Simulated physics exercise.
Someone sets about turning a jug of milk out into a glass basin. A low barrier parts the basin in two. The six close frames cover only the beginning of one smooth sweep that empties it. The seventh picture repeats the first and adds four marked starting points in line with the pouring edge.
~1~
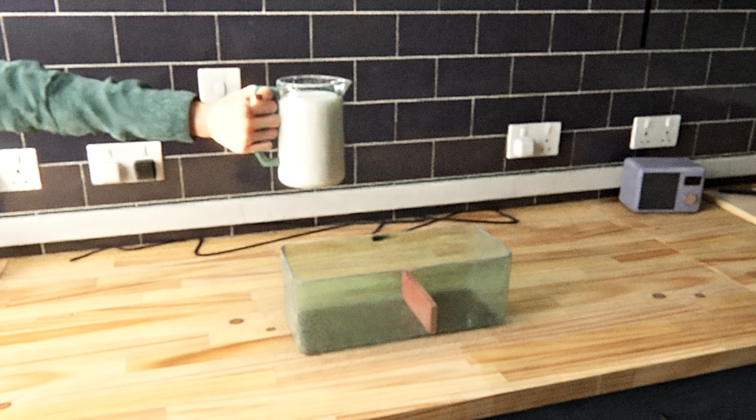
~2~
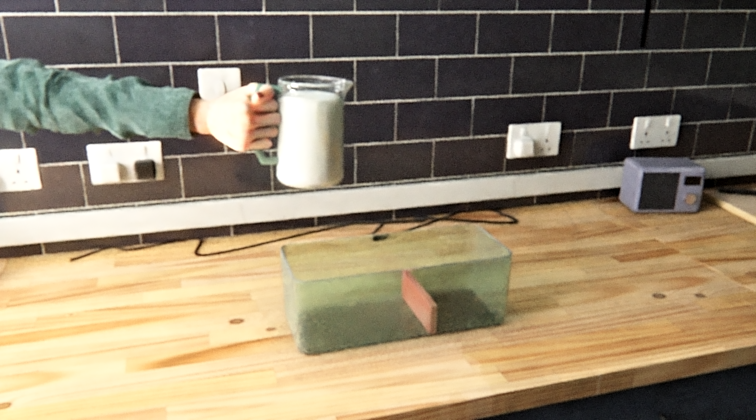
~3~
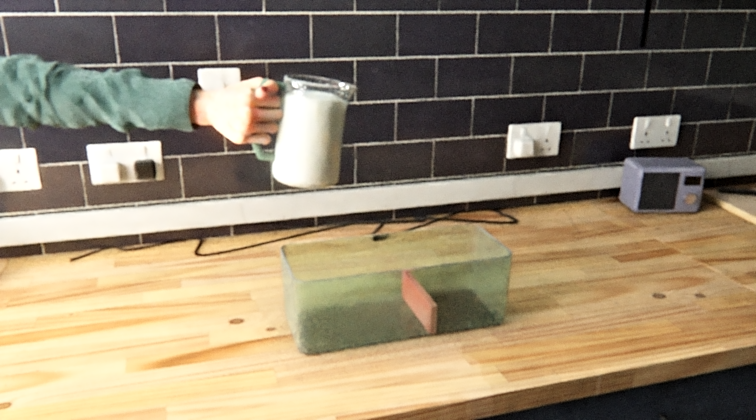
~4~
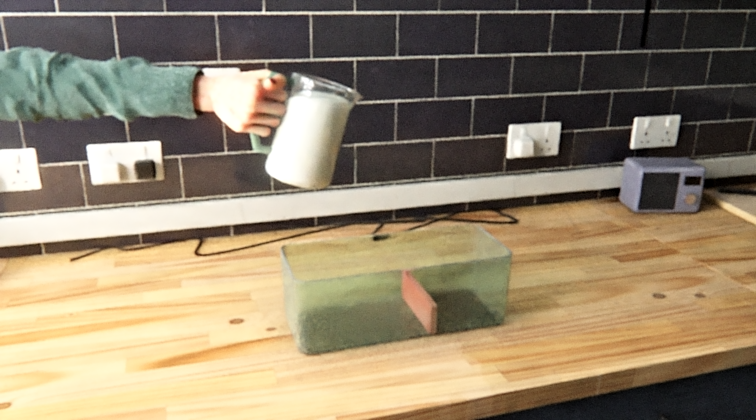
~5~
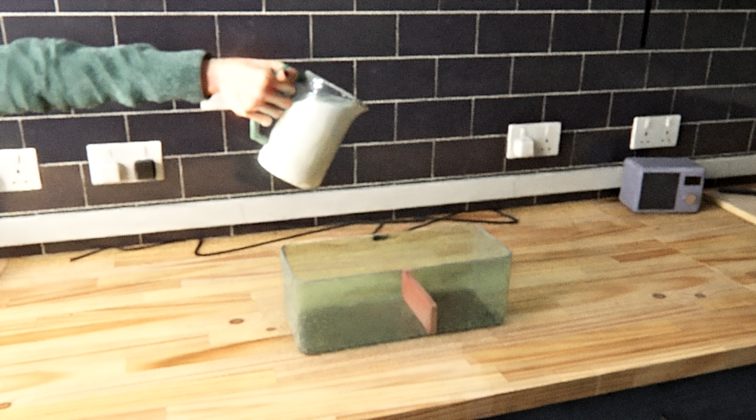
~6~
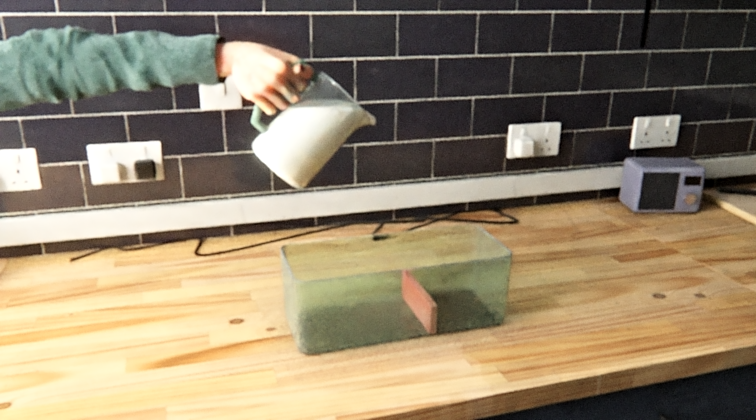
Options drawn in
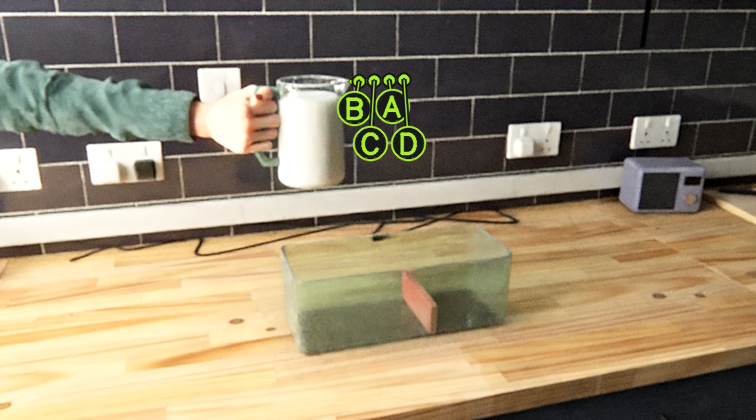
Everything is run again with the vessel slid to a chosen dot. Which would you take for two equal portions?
B is best.
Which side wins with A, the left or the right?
More ends on the right.
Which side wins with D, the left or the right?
The right side.
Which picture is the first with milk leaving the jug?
Picture 6.
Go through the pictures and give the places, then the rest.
Upright, lip at (350, 81); basin from (297, 353) to (503, 321); top of the wall at (419, 287); nothing has left yet.
Tipped about 2°, lip at (352, 83); nothing has left yet.
Tipped about 8°, lip at (356, 87); nothing has left yet.
Tipped about 18°, lip at (362, 96); nothing has left yet.
Tipped about 30°, lip at (368, 107); nothing has left yet.
Tipped about 45°, lip at (371, 122); milk is over the lip, down to (371, 122).
On the marked copy, A at (389, 80); B at (359, 81); C at (374, 80); D at (403, 79).
With A, about 6 % ends left of the wall and 90 % right of it; 4 % is lost outside.
With B, about 50 % ends left of the wall and 47 % right of it; 3 % is lost outside.
With C, about 14 % ends left of the wall and 84 % right of it; 3 % is lost outside.
With D, about 11 % ends left of the wall and 83 % right of it; 6 % is lost outside.
